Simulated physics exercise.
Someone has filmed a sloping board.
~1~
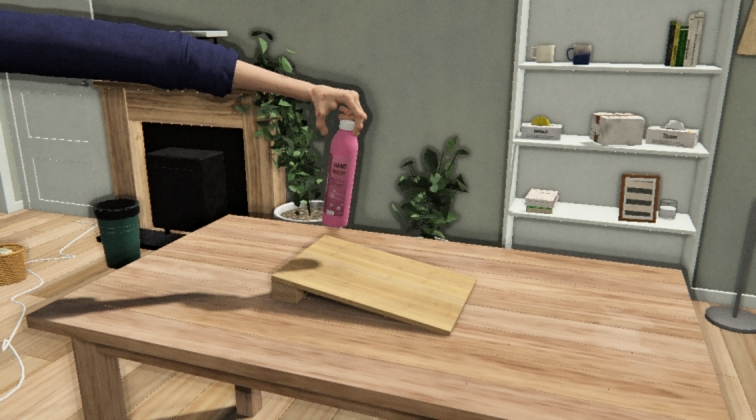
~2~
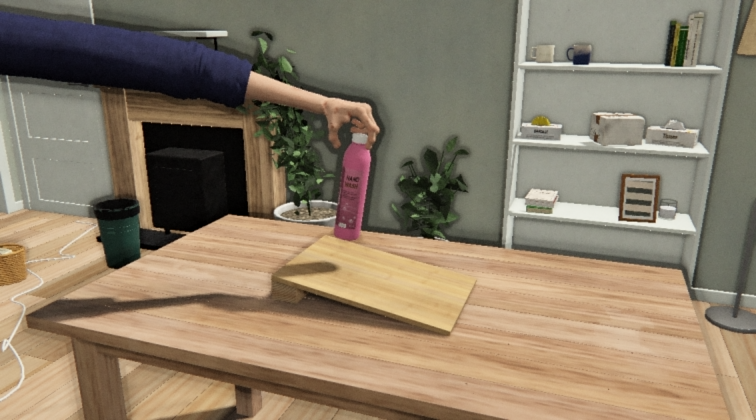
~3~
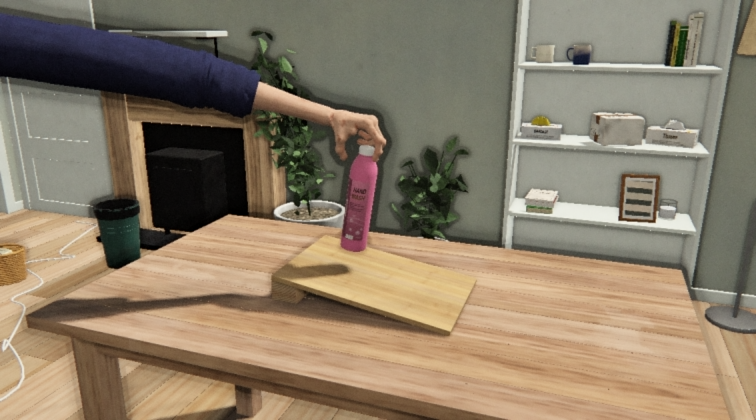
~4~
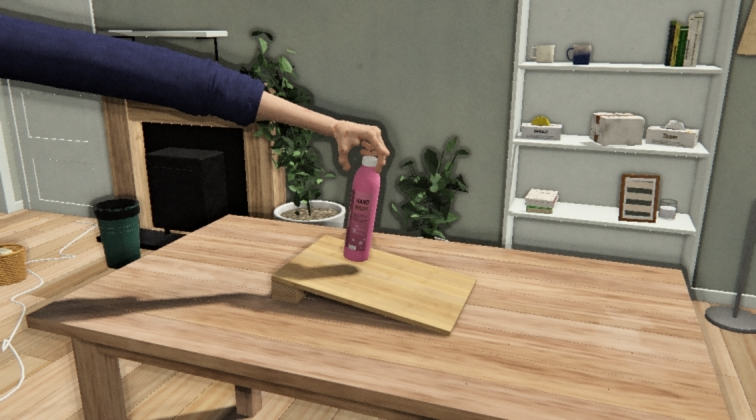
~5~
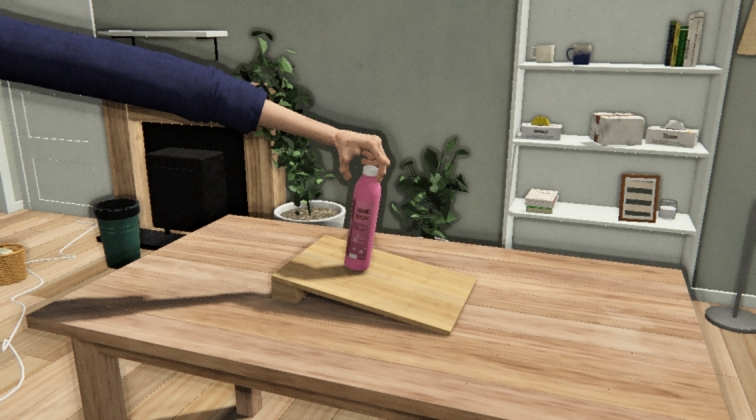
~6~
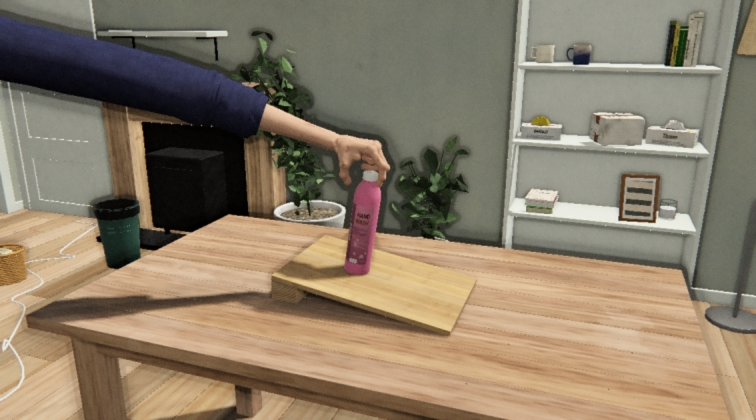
A pink bottle hangs from a hand in a dark blue sleeve, reaching in from the left over a sloping wooden board on a wooden table, seen from slightly above. Behind are a fireplace, a dark green bin, leafy plants and white shelves against a grey-green wall. The hand moves the bottle rightward and down, then sets it on the board, still holding its top, while the view stays still.
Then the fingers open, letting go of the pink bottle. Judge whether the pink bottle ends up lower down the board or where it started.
I expect it to sit tight.
Then, 0.30 s on from there, no change.
Then, 0.70 s on from there, pink bottle resting near (364, 223).
In the end, it is unmoved. At the end, from the last picture's camera, pink bottle near (364, 223). The pink bottle keeps its place.
